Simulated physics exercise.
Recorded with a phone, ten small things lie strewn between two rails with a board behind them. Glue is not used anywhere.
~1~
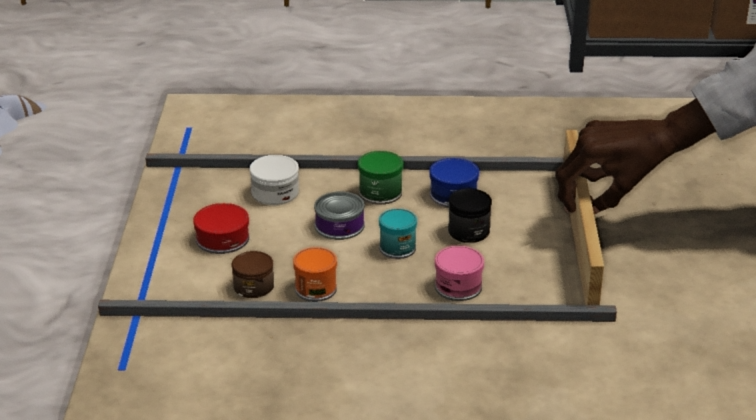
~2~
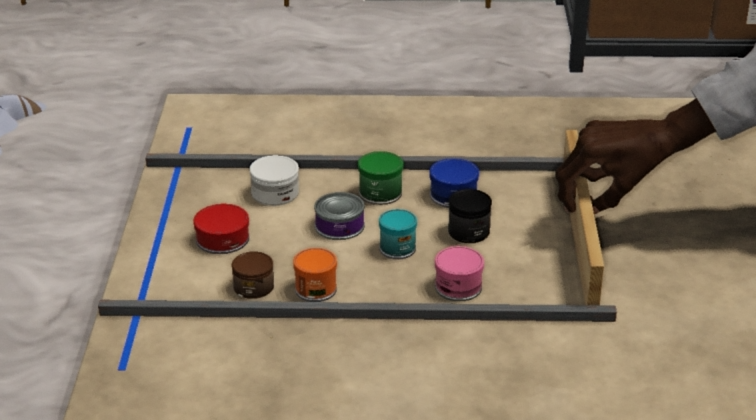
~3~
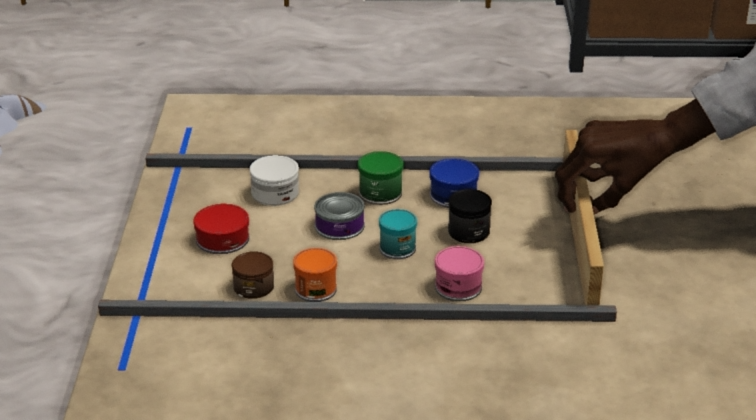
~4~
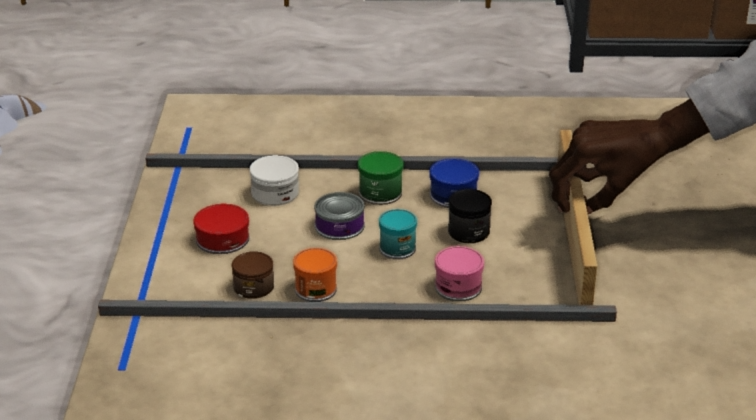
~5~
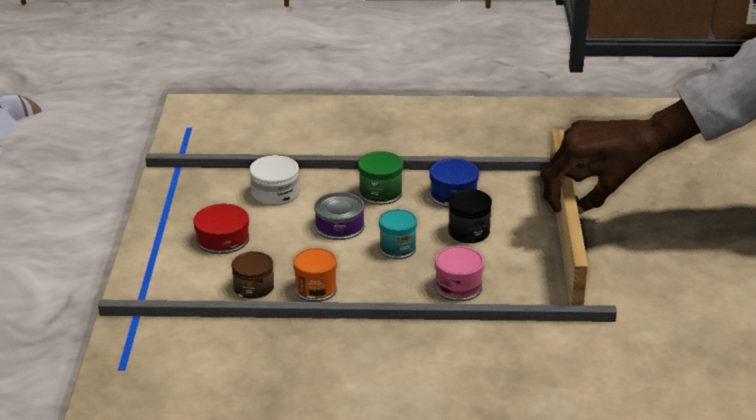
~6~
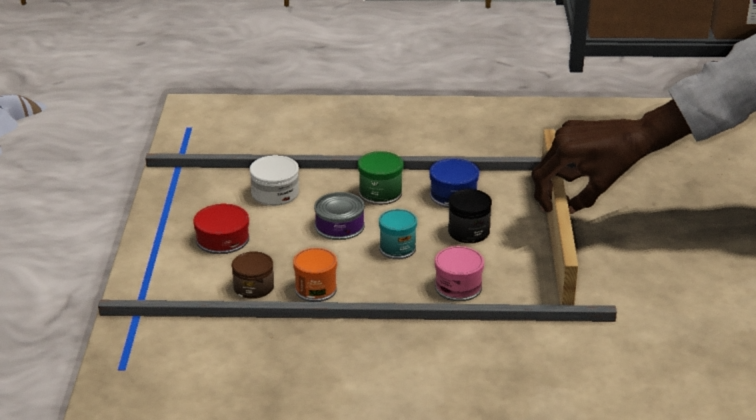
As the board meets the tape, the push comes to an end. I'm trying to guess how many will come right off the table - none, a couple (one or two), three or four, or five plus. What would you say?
Five or more leave.
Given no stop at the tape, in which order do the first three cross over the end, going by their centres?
The order is the white tub, the brown tub and then the green pot.
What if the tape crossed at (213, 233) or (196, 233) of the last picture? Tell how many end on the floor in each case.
2 and 2 down on the floor.
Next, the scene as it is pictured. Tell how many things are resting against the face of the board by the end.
Contact count: 4.
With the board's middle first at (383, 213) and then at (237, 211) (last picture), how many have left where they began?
By then 8, and later 10.
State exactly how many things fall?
Total count: 6.
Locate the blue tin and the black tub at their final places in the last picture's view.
They come to rest around (148, 178) and (141, 208).
Soon after, none off yet; red tin at rest near (222, 229); brown tub at rest near (253, 275); white tub at rest near (275, 181).
In the end, the number that fall off is five or more; gone, green pot, purple tin, orange tin, white tub, brown tub and red tin.
